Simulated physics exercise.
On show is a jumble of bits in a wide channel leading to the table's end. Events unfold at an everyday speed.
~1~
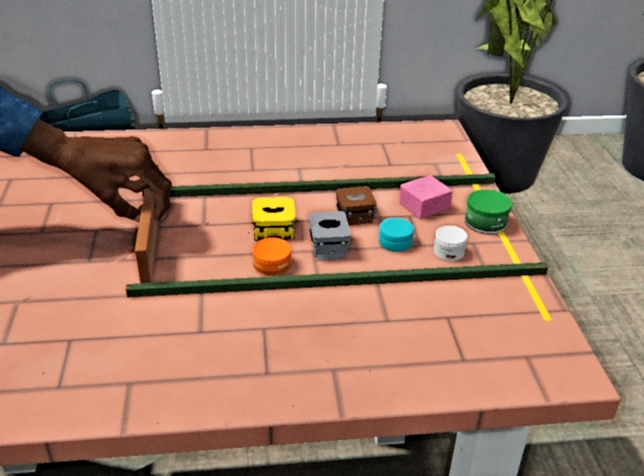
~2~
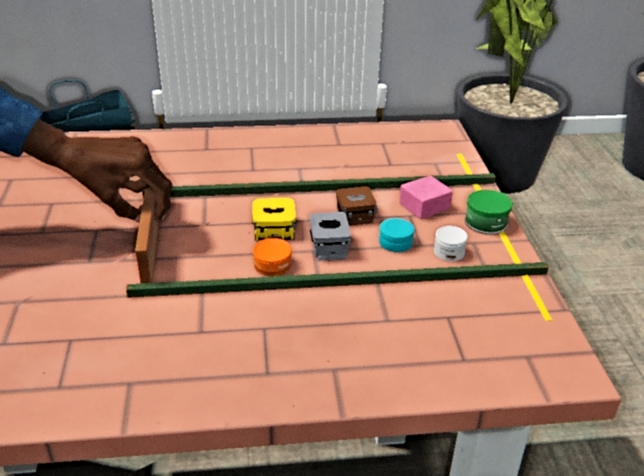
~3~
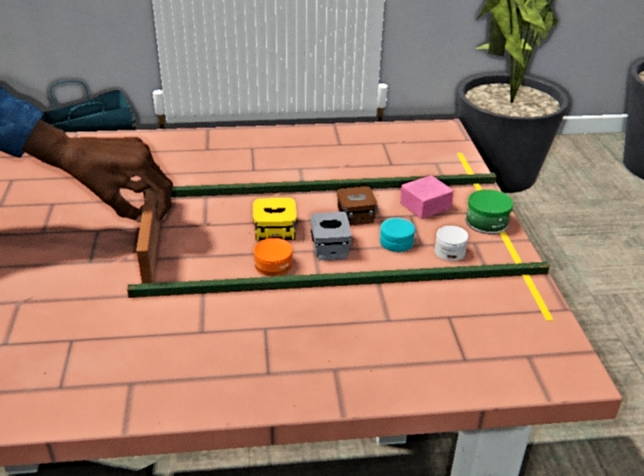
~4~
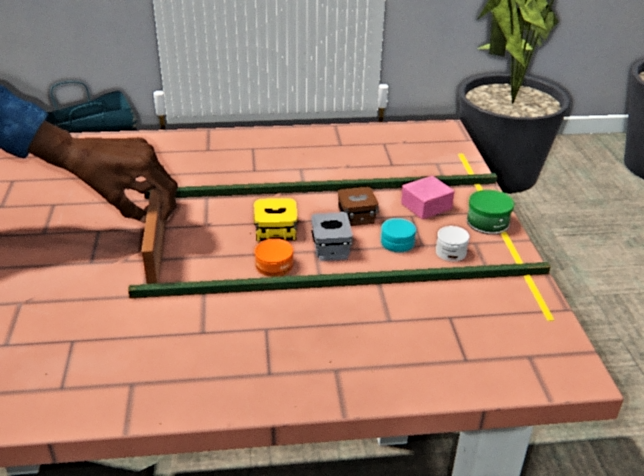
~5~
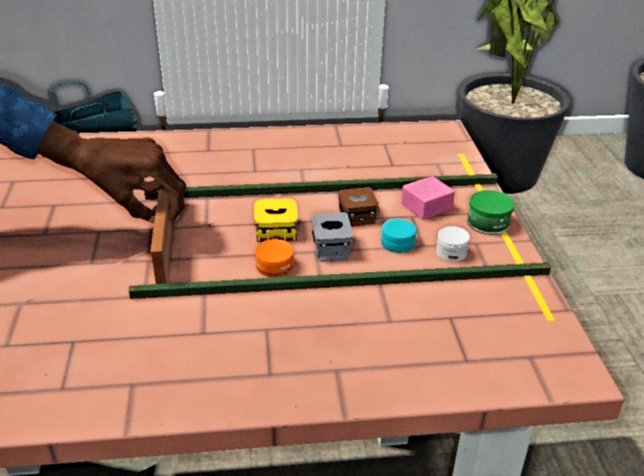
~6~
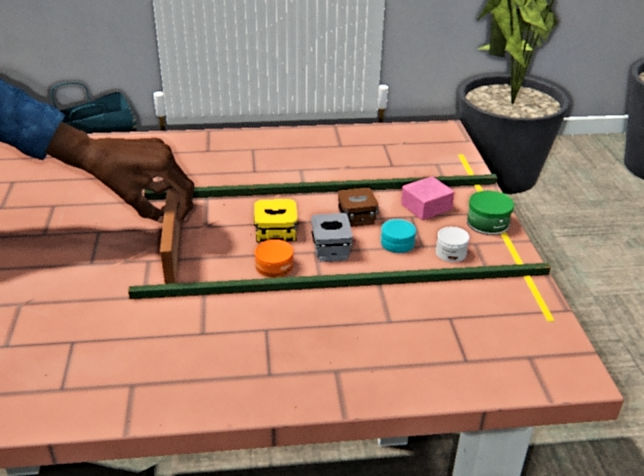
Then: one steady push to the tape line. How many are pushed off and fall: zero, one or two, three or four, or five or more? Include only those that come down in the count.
It ends with five or upward gone from the table.
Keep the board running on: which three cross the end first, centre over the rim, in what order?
Sequence: Pink block, turquoise lid, green tin.
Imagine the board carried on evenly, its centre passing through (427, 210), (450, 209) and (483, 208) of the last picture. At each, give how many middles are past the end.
The counts: 0, 3 and 5.
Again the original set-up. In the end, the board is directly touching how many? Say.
2 are in contact with it.
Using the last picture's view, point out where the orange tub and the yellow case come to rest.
Near (533, 246) and (515, 209).
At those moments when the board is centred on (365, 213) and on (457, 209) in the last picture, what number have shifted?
By the first moment it's 7, by the second it's 8.
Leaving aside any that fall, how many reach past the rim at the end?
2, I think.
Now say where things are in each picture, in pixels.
Green tin (488, 212); white tub (450, 243); pink block (426, 197); board (150, 222); tape (496, 224), in the first picture.
White tub (450, 244); yellow case (274, 220), in the second picture.
Pink block (427, 197); turquoise lid (397, 235), in the third picture.
Green tin (490, 212); board (156, 222), in the fourth picture.
White tub (453, 244); brown case (358, 207), in the fifth picture.
Green tin (490, 212); white tub (452, 245); pink block (428, 198); board (173, 222); tape (499, 225), in the sixth picture.
Soon after, none off yet; green tin at rest near (490, 212); white tub at rest near (452, 245); pink block at rest near (428, 198).
Then, none off yet; green tin at rest near (490, 212); white tub moved about its own width near (478, 251); pink block moved about its own width near (449, 195).
Further on, none off yet; green tin moved about its own width near (522, 207); white tub moved well along near (518, 253); pink block tipped well over near (516, 186).
At rest, the number that fall off is five or more; fallen, grey case, brown case, turquoise lid, pink block, white tub and green tin.
